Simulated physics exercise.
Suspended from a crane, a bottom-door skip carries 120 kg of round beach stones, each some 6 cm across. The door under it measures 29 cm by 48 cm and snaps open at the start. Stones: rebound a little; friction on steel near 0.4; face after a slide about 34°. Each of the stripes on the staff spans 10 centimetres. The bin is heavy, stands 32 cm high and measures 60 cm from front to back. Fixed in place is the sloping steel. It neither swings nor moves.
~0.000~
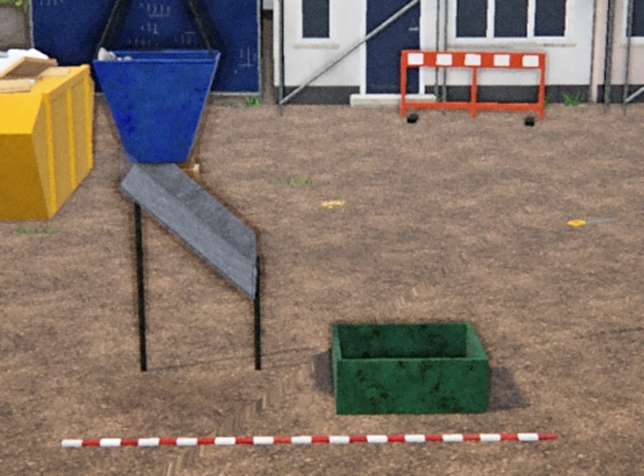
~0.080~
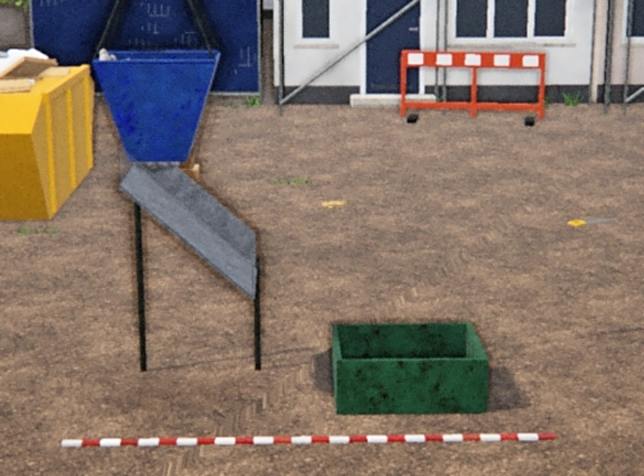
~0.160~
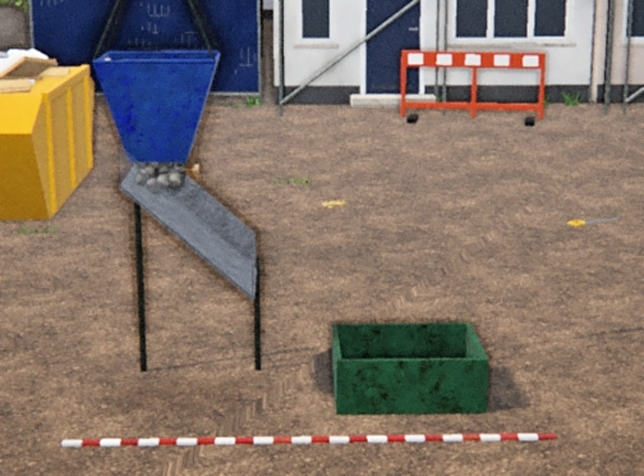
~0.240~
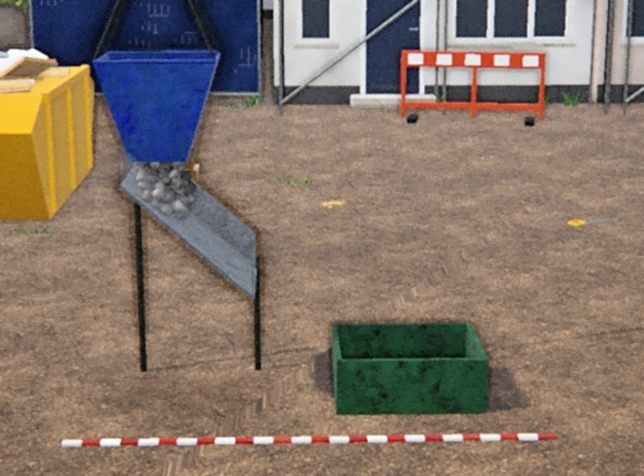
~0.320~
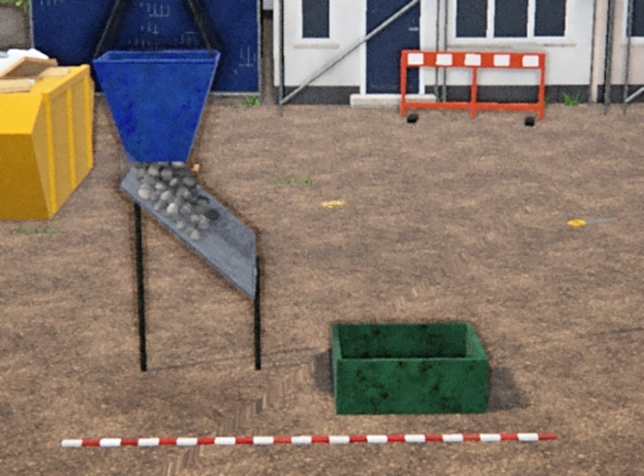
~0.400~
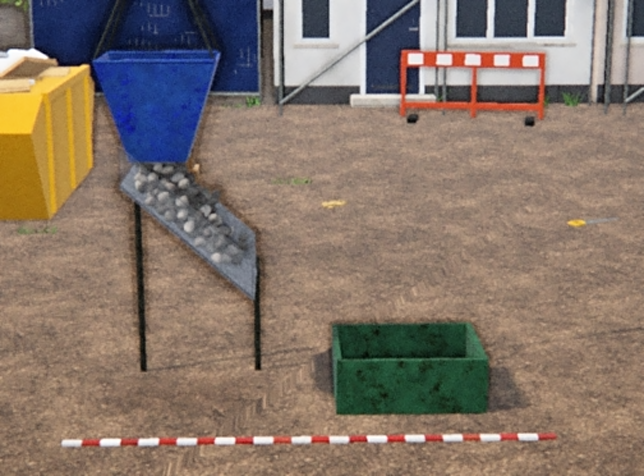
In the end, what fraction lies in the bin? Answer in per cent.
Around 9 %.
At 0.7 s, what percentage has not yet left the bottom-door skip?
About 0 %.
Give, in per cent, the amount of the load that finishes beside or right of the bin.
Approximately 10 in a hundred, give or take.
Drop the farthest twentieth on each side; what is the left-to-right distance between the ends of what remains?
I'd put it at close to 120 cm.
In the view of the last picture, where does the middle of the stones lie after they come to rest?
(307, 387).
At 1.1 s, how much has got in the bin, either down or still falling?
Share: Around 5 %.
After 0.7 s, 0 % in the bottom-door skip, 69 % on the steel, 31 % falling or lying left of the bin; the stones farthest right are at (330, 358).
After 1.1 s, 0 % in the bottom-door skip, 15 % on the steel, 78 % falling or lying left of the bin, 5 % falling or lying in the bin, 2 % falling or lying beside or right of the bin; the stones farthest right are at (412, 371).
After 1.7 s, 0 % in the bottom-door skip, 84 % falling or lying left of the bin, 9 % falling or lying in the bin, 8 % falling or lying beside or right of the bin; the stones farthest right are at (468, 369).
After 2.6 s, 0 % in the bottom-door skip, 83 % falling or lying left of the bin, 9 % falling or lying in the bin, 8 % falling or lying beside or right of the bin; the stones farthest right are at (470, 372).
After 4.5 s, 0 % in the bottom-door skip, 83 % left of the bin, 9 % in the bin, 8 % beside or right of the bin; the stones farthest right are at (470, 372).
